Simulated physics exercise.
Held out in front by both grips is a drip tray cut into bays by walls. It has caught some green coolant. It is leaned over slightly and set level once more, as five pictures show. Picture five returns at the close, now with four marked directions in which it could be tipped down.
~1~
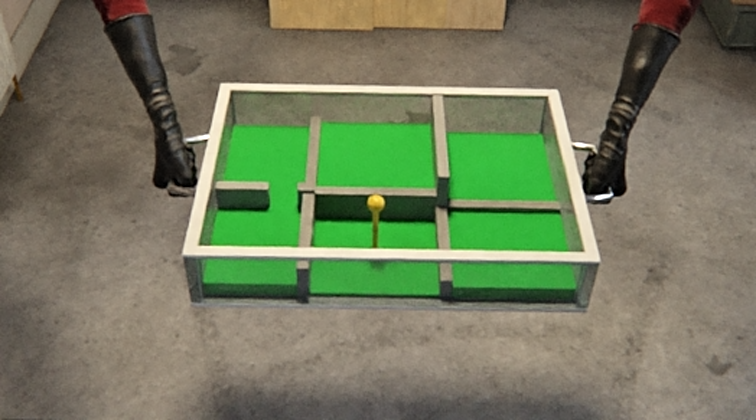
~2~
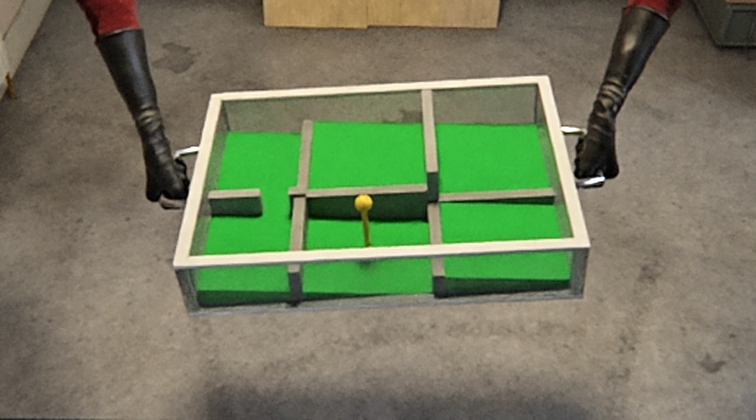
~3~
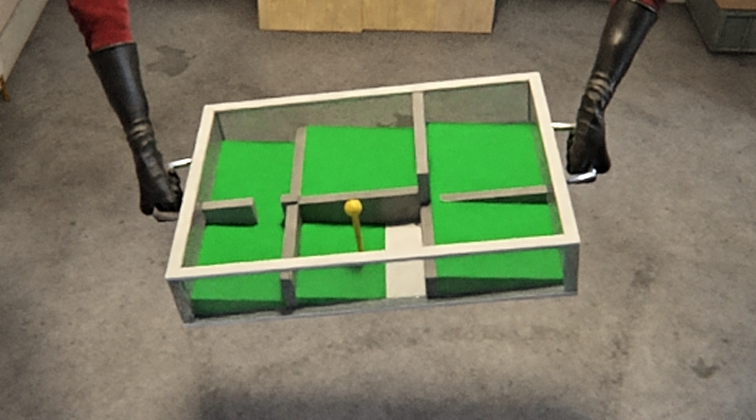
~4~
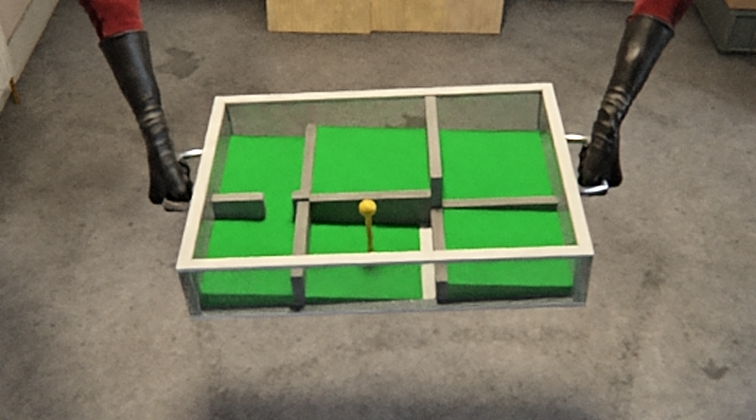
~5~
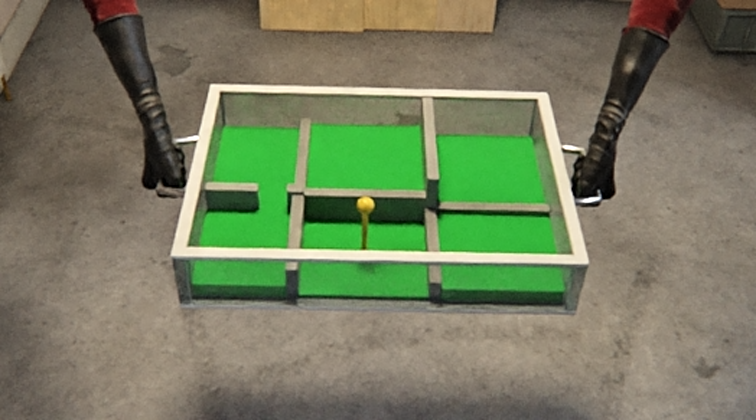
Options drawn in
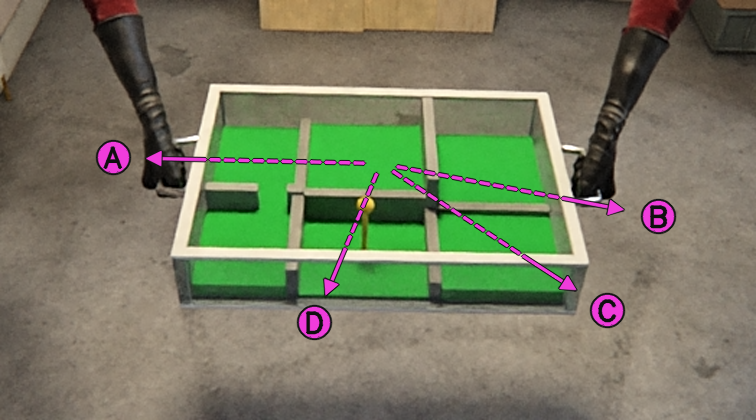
The clip shows black-gloved hands tilting a walled tray of green liquid slightly down to the left, baring a pale strip of floor beside the yellow peg, then levelling it as the green covers the strip again.
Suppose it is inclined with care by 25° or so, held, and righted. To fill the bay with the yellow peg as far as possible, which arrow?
Go for D.
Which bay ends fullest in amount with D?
It is the front middle one.
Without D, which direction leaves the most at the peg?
That is direction A.
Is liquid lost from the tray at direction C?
Yes, some is lost.
On the marked copy, A ends at (151, 158); B ends at (618, 208); C ends at (571, 287); D ends at (327, 290).
With A, about 15 % of the liquid ends in the peg's bay; nothing spills.
With B, about 5 % of the liquid ends in the peg's bay; almost none goes over the rim.
With C, about 6 % of the liquid ends in the peg's bay; about 34 % goes over the rim.
With D, about 27 % of the liquid ends in the peg's bay; about 11 % goes over the rim.
